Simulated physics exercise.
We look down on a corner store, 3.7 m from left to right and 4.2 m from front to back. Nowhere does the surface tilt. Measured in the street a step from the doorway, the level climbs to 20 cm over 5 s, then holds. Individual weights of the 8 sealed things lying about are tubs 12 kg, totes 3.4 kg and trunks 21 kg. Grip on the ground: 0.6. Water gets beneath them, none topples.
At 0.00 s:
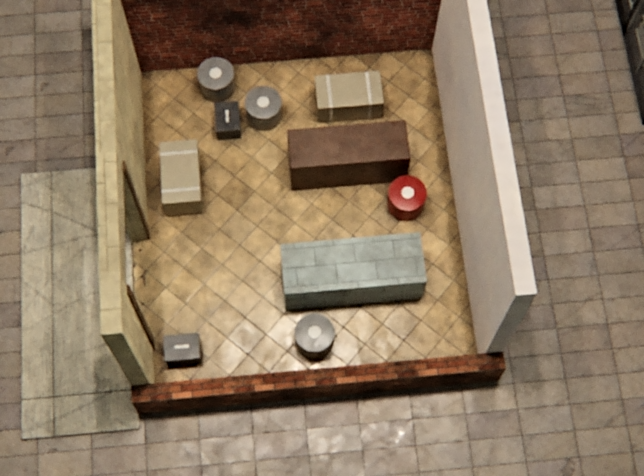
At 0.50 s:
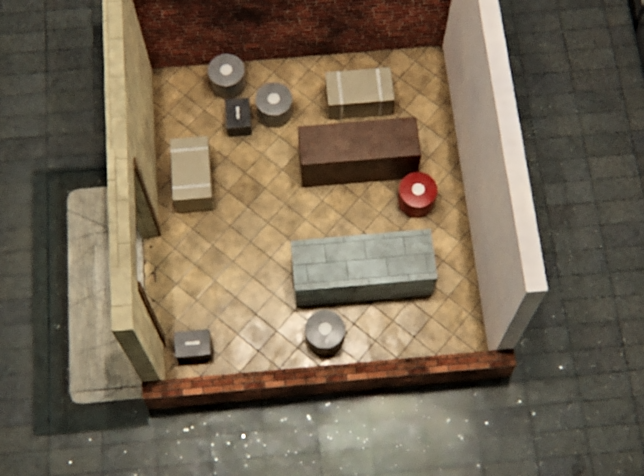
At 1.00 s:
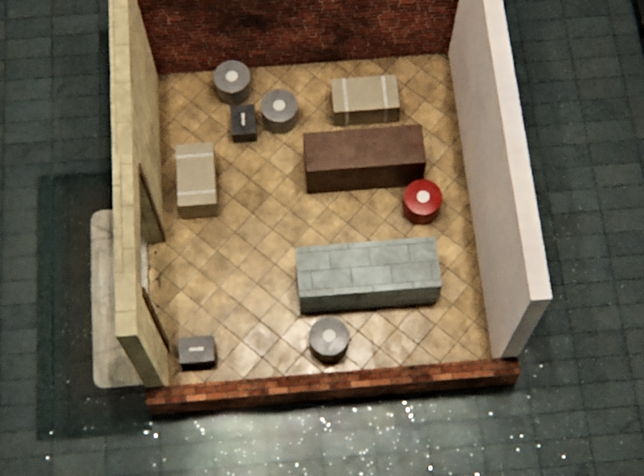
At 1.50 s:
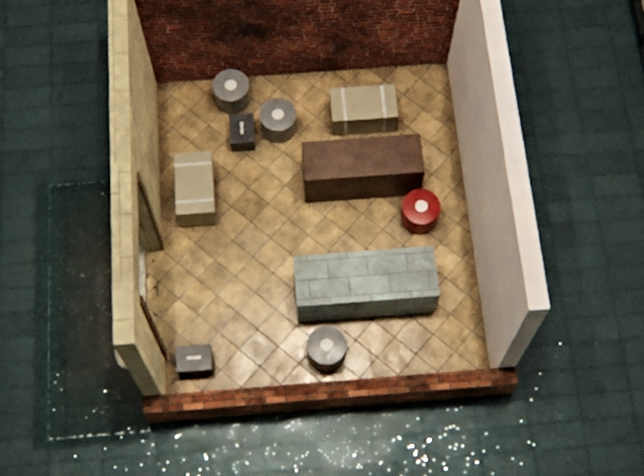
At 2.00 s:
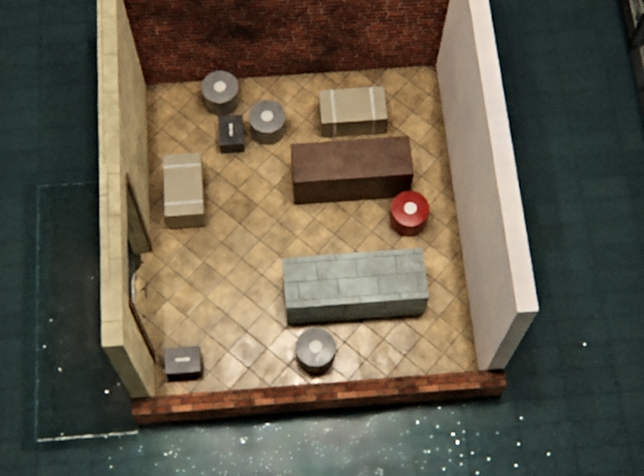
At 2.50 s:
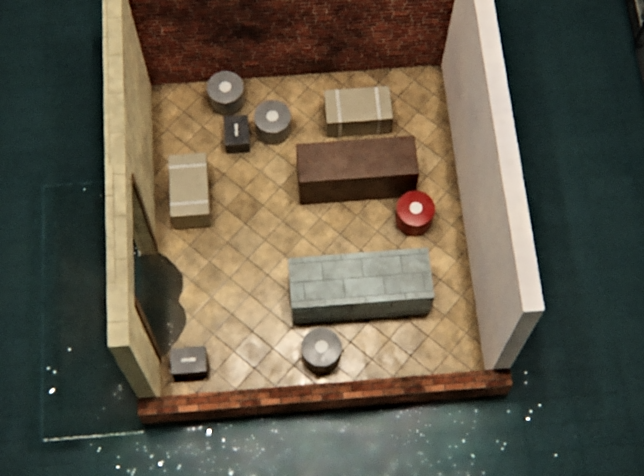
Dark water spreading over the paving around a small open-topped room, then seeping through the left doorway as the containers inside stay put.
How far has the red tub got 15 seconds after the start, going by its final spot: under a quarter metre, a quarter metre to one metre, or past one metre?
Movement: Major.
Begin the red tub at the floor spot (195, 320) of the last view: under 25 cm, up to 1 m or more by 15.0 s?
So it journeys a long way.
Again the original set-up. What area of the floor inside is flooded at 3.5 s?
About 1.5 m2 is covered.
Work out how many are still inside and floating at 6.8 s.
1.
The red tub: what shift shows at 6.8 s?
Roughly 20 cm.
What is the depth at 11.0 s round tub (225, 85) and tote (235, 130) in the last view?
Some 5 cm at the first, some 6 cm at the second.
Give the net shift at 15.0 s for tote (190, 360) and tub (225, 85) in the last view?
Net displacement, in order: 200 cm; 150 cm.
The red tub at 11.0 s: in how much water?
About 8 cm.
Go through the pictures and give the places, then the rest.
The first frame shows the red tub at (408, 193), on the bottom; water covers 0.0 m2; 0 of 8 have shifted.
The second frame shows the red tub at (418, 189) rests on the ground; water covers 0.0 m2; 0 of 8 have shifted.
The third frame shows the red tub at (423, 197), on the bottom; water covers 0.0 m2; 0 of 8 have shifted.
The fourth frame shows the red tub at (421, 206), on the bottom; water covers 0.0 m2; 0 of 8 have shifted.
The fifth frame shows the red tub at (410, 208) rests on the ground; 0.0 m2 under water; 0 of 8 have shifted.
The sixth frame shows the red tub at (416, 208), on the bottom; water covers 0.2 m2; 0 of 8 have shifted.
After 3.5 s the red tub is near (416, 208), 0.0 m from its start, aground; 0 afloat.
After 6.8 s the red tub is near (429, 212), 0.2 m from its start, aground; 1 afloat.
After 11.0 s the red tub is near (417, 98), 1.5 m from its start, aground; 3 afloat.
After 15.0 s the red tub is near (382, 93), 1.6 m from its start, afloat; 8 afloat.
